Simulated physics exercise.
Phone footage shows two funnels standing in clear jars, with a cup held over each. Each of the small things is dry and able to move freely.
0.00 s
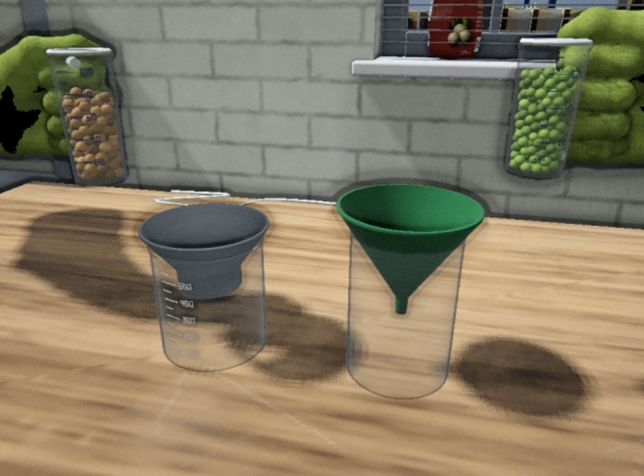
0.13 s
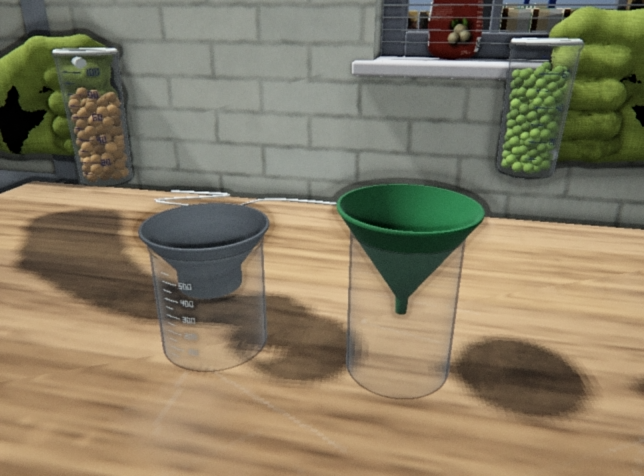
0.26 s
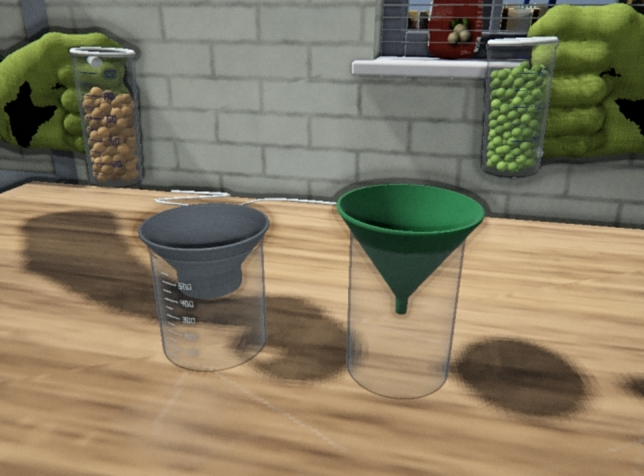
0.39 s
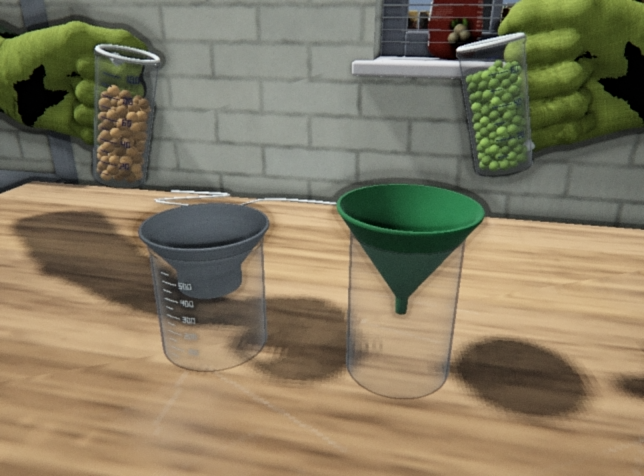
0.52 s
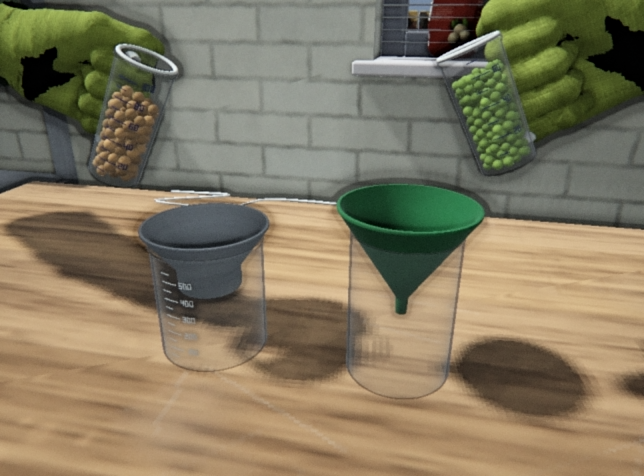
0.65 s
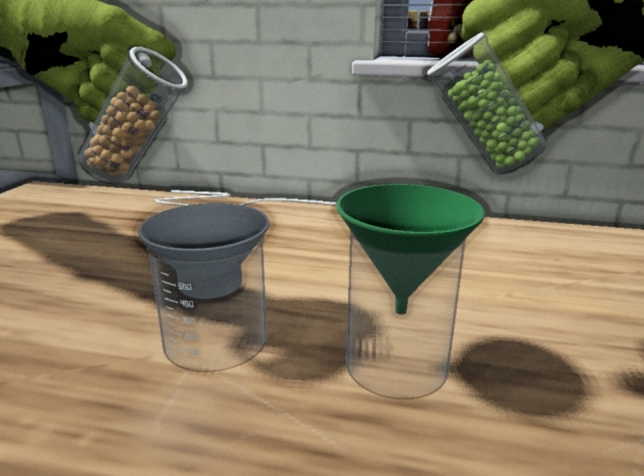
The video shows two green-gloved hands holding clear cups, one of round brown beads and one of green peas, moving inward above a gray funnel and a green funnel in clear jars, then gradually tilting the cups toward each other.
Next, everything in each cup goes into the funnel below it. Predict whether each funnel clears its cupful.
Left funnel - clears it; right funnel - stays blocked.
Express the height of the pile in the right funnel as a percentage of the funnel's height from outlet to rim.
It reaches about 70 percent of the way up.
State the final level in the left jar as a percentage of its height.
Estimate: About 15 per cent.
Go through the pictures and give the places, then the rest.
The first picture shows left funnel near (206, 234), outlet at (211, 283), about 6 pieces wide; left cup near (91, 118), holding round wooden beads; right funnel near (408, 218), outlet at (401, 312), narrower than one piece; right cup near (544, 109), holding dried peas.
The second picture shows left cup near (97, 119), upright; right cup near (535, 109), upright.
The third picture shows left cup near (110, 119), tipped 3°; right cup near (516, 108), tipped 3°.
The fourth picture shows left cup near (124, 120), tipped 14°; right cup near (497, 108), tipped 14°.
The fifth picture shows left cup near (130, 120), tipped 26°; right cup near (489, 107), tipped 26°.
The sixth picture shows left funnel near (206, 234), outlet at (211, 283); left cup near (130, 120), tipped 38°; right funnel near (408, 218), outlet at (401, 312); right cup near (489, 107), tipped 38°.
After 0.87 s, left, the whole lot still in the cup; right, the whole lot still in the cup.
After 1.16 s, left, the whole lot still in the cup; right, the whole lot still in the cup.
After 1.46 s, left, the bulk still in the cup, near a quarter in or over the funnel, only a few down in the jar; right, the bulk still in the cup, near a quarter in or over the funnel.
In the end (2.5 s), left, the whole lot down in the jar; right, the whole lot stuck in the funnel, none at all down in the jar.
